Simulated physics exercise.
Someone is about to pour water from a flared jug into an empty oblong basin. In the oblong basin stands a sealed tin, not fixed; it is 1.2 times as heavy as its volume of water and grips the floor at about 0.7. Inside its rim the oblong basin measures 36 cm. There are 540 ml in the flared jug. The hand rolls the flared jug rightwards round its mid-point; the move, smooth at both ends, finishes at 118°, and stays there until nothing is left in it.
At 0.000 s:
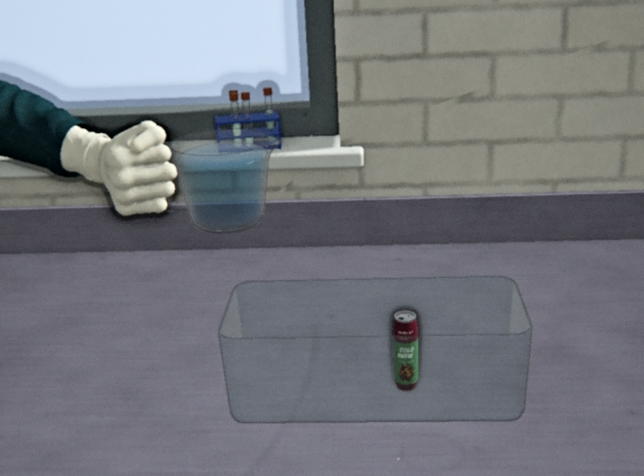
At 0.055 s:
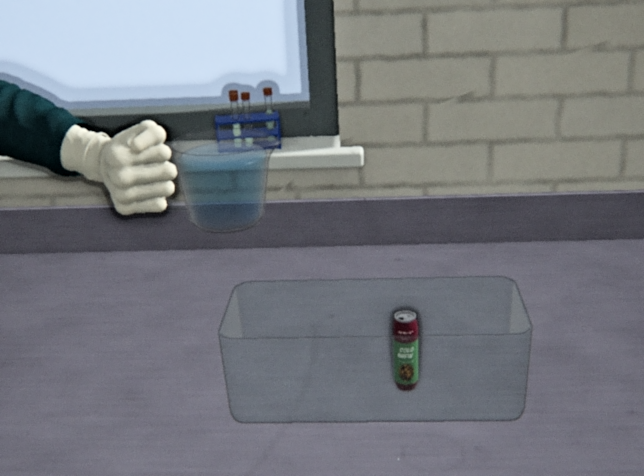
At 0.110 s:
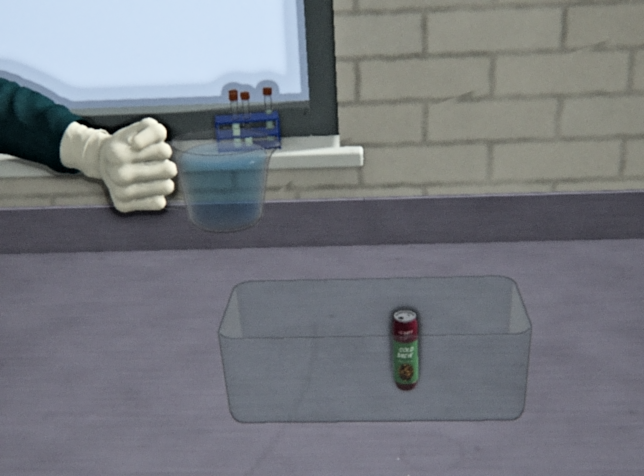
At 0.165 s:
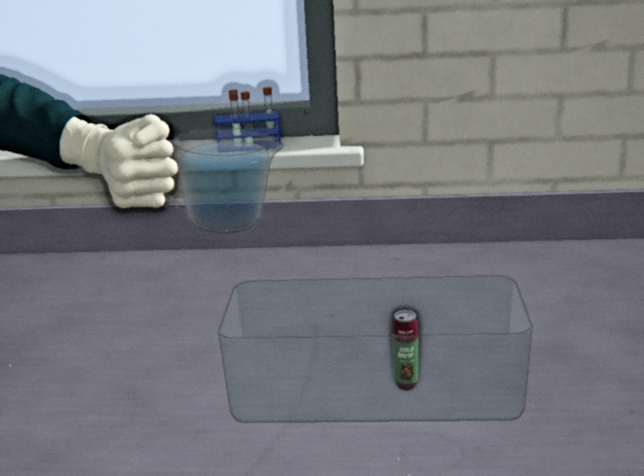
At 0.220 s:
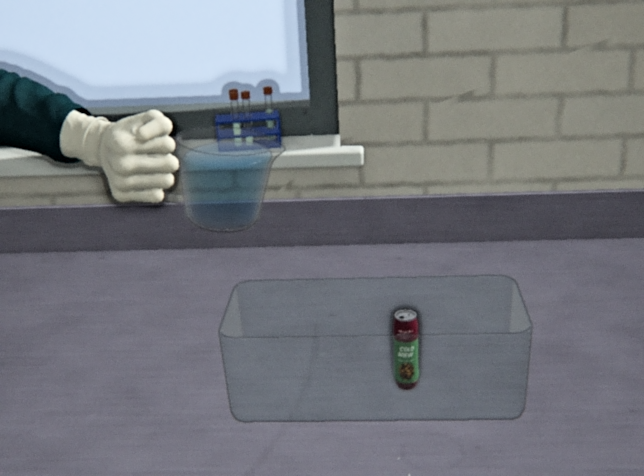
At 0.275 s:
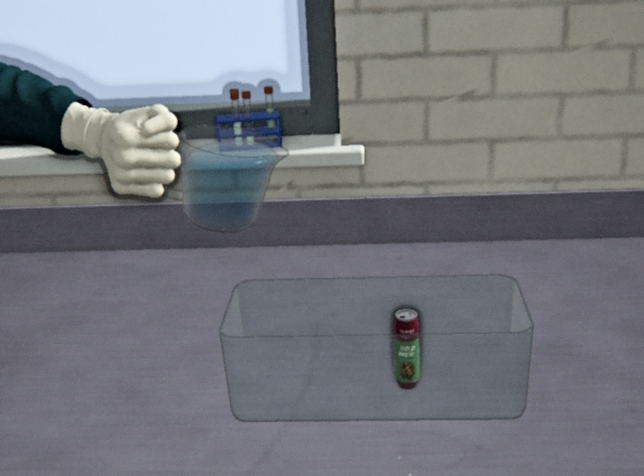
The footage shows a gloved hand beside a clear flared jug of bluish water, tilting it slightly and gradually to the right, while a red and green tin stands still in a transparent oblong basin on the grey surface below.
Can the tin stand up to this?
It remains upright.
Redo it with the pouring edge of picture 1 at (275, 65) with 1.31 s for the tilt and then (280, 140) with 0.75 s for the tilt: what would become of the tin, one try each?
First it remains upright; then it remains upright.
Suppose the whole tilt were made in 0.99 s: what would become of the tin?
Then it remains upright.
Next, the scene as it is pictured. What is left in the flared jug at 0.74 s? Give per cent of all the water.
About 62 per cent.
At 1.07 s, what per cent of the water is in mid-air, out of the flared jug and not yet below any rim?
About 12 per cent.
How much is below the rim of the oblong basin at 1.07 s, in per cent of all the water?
About 82 per cent.
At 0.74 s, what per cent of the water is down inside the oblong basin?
About 14 per cent.
Then, 0.74 s in, the tilt is 70° and 62 per cent is still to pour; the tin stands where it began.
Then, 1.07 s in, the tilt is 109° and 6 per cent is still to pour; the tin stands where it began.
Then, 1.43 s in, the tilt is 118° and 0 per cent is still to pour; the tin stands where it began.
Then, 1.81 s in, the tilt is 118° and 0 per cent is still to pour; the tin stands where it began.
Finally, the tin stands where it began.
